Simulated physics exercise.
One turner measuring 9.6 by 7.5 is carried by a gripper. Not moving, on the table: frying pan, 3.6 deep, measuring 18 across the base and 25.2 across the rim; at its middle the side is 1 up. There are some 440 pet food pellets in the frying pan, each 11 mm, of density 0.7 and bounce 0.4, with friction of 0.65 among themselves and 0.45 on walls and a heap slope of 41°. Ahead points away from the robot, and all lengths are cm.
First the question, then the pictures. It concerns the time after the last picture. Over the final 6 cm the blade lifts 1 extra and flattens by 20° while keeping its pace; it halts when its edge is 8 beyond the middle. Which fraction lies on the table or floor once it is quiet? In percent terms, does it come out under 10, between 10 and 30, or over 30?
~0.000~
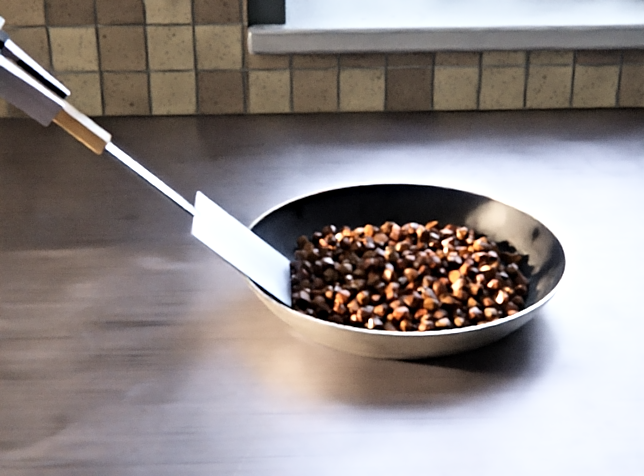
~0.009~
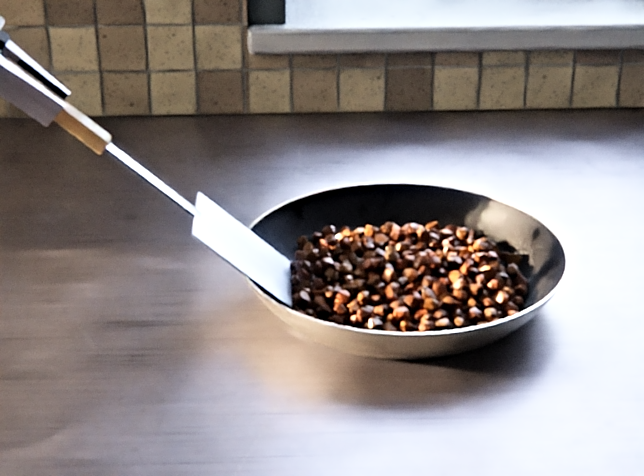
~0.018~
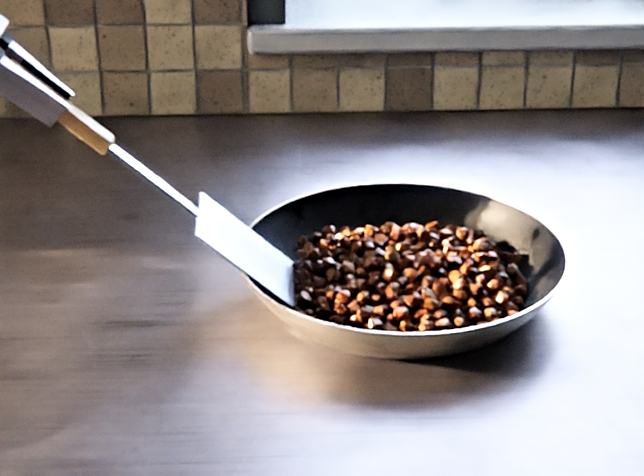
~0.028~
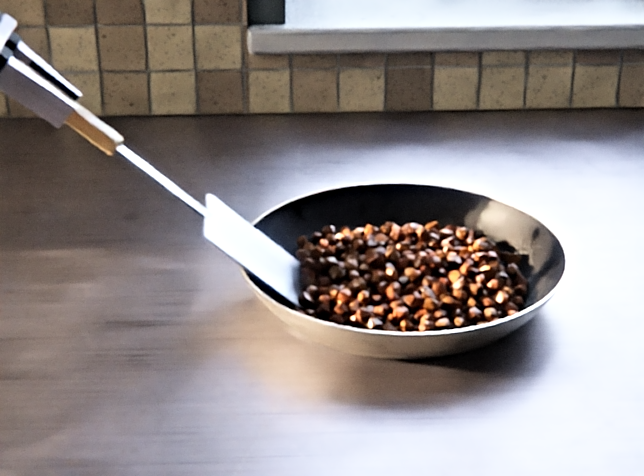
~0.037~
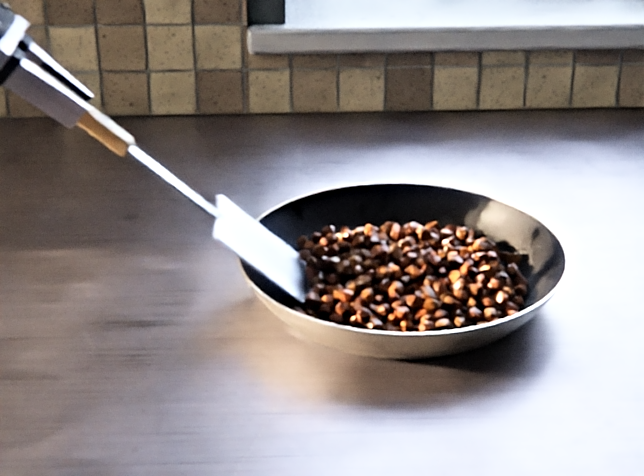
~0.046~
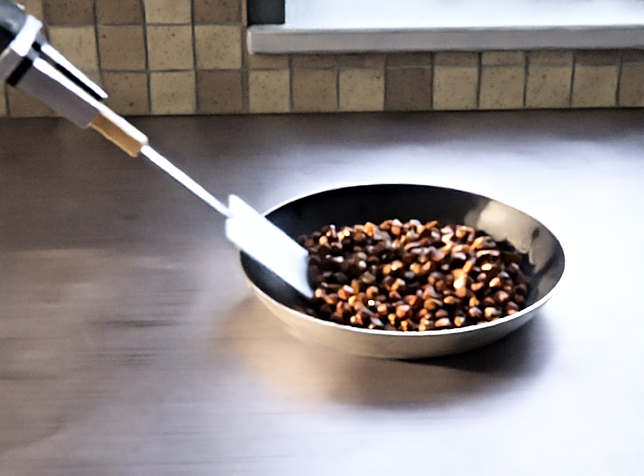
It comes out between 10 and 30 %.
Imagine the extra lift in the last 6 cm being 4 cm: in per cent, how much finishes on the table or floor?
Result: Approx. 20 %.
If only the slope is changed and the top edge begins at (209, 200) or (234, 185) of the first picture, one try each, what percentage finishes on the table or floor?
About 15% and 20%.
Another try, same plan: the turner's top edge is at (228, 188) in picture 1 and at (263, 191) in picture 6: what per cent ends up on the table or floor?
It comes to something like 20 %, give or take.
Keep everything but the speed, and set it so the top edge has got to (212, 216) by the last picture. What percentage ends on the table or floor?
That share would be about 5 percent.
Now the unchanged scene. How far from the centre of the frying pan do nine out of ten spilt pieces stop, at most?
Around 25 centimetres.
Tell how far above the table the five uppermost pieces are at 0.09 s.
Roughly 5 cm.
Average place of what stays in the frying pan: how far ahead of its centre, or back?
Ahead, by about 4.5 cm.
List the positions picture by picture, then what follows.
The first frame shows turner top edge at (195, 213), sloping 42°; upper third of the load around (397, 268), from x 295 to 520, top at y 230; 444 in the frying pan.
The second frame shows turner top edge at (195, 213), sloping 42°; upper third of the load around (397, 268), from x 295 to 520, top at y 230.
The third frame shows turner top edge at (199, 214), sloping 42°; upper third of the load around (397, 267), from x 295 to 520, top at y 230.
The fourth frame shows turner top edge at (206, 215), sloping 42°; upper third of the load around (395, 265), from x 295 to 520, top at y 230.
The fifth frame shows turner top edge at (217, 215), sloping 42°; upper third of the load around (395, 263), from x 295 to 520, top at y 230.
The sixth frame shows turner top edge at (230, 216), sloping 42°; upper third of the load around (398, 262), from x 295 to 520, top at y 225; 444 in the frying pan.
By 0.09 s, sloping 42°, highest piece 6 above the table; 444 in the frying pan.
By 0.14 s, sloping 37°, highest piece 7 above the table; 444 in the frying pan.
By 0.36 s, sloping 22°, highest piece 5 above the table; 383 in the frying pan, 60 on the table or floor, 1 on the blade or in flight.
By 1.41 s, sloping 22°, highest piece 5 above the table; 383 in the frying pan, 61 on the table or floor.
Final count, 383 in the frying pan, 61 on the table or floor. That is 14 % on the table or floor.
